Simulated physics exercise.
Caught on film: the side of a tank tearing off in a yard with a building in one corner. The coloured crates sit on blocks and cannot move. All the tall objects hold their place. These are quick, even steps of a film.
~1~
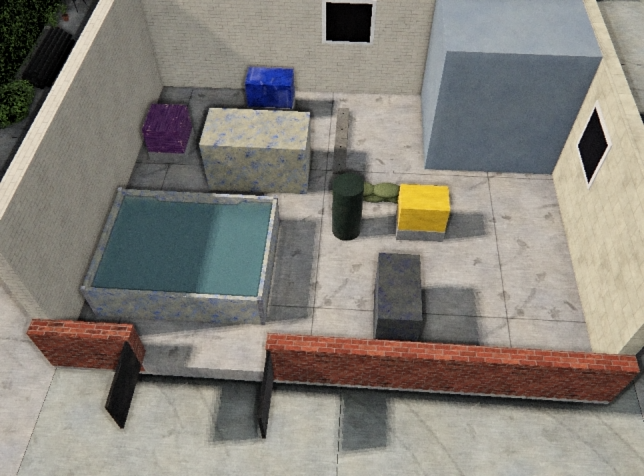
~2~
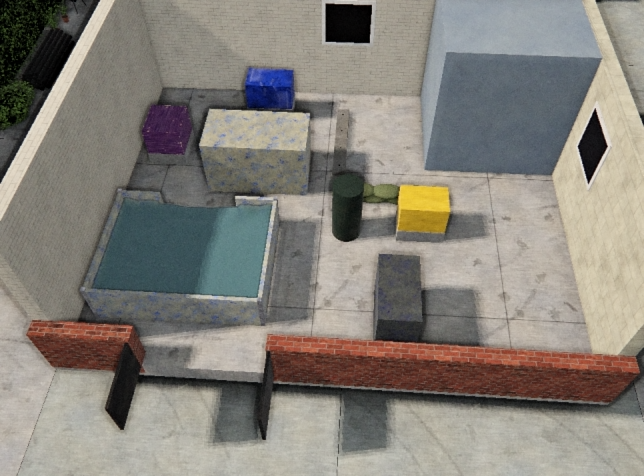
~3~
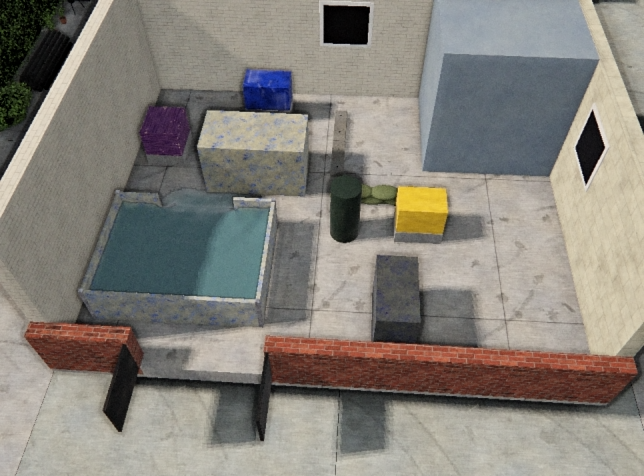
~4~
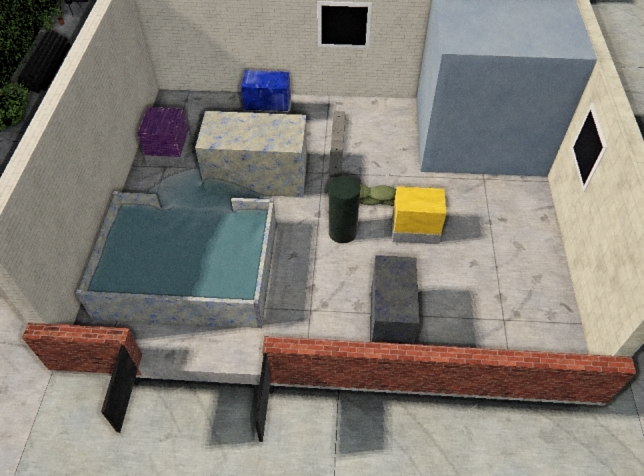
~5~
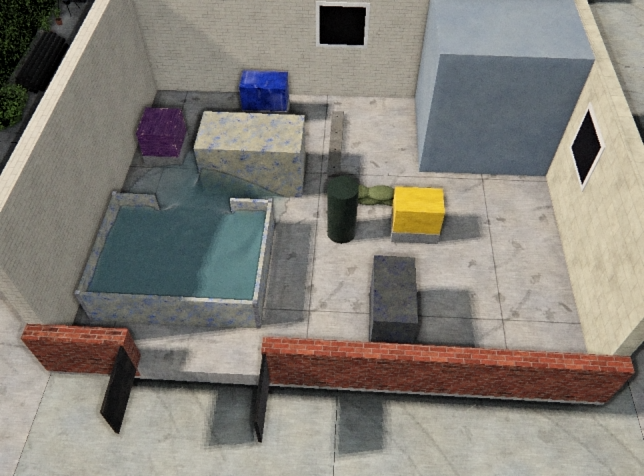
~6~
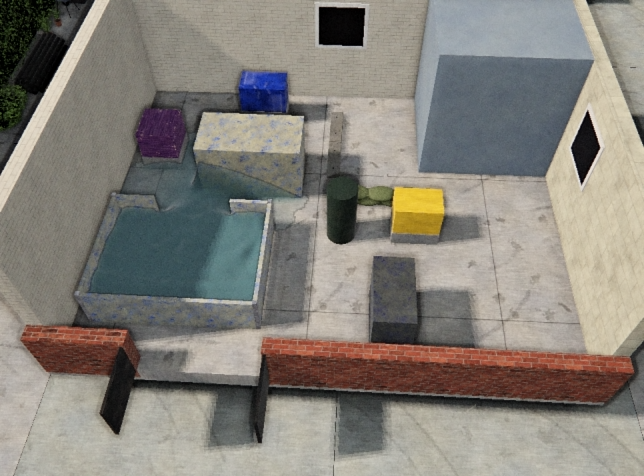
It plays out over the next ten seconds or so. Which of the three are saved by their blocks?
One by one: The purple crate gets wet; the yellow crate stays dry; the blue crate stays dry.
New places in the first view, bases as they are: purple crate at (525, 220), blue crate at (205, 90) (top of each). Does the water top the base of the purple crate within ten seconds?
The purple crate stays dry.
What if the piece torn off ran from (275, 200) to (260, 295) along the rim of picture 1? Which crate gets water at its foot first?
First comes the crate marked yellow.
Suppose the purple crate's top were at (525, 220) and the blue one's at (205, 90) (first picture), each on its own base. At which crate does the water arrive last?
Last comes the purple one.
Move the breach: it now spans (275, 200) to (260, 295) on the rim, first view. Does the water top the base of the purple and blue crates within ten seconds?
The purple one escapes it; the blue one escapes it.
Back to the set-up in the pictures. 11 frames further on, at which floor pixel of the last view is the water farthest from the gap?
Roughly at (457, 212).
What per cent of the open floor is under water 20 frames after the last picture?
Some 60 per cent.
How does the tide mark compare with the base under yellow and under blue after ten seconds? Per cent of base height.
In turn 60 and 70 per cent.
A moment on, water covers 20 % of the floor; the purple crate water round its plinth, the yellow crate water round its plinth, the blue crate not reached.
Next, water covers 35 % of the floor; the purple crate water round its plinth, the yellow crate water round its plinth, the blue crate water round its plinth.
Then, water covers 60 % of the floor; the purple crate water round its plinth, the yellow crate water round its plinth, the blue crate water round its plinth.
Later, water covers 85 % of the floor; the purple crate water round its plinth, the yellow crate water round its plinth, the blue crate water round its plinth.
In the end, water covers 95 % of the floor; the purple crate was topped, the yellow crate stayed above the water, the blue crate stayed above the water.
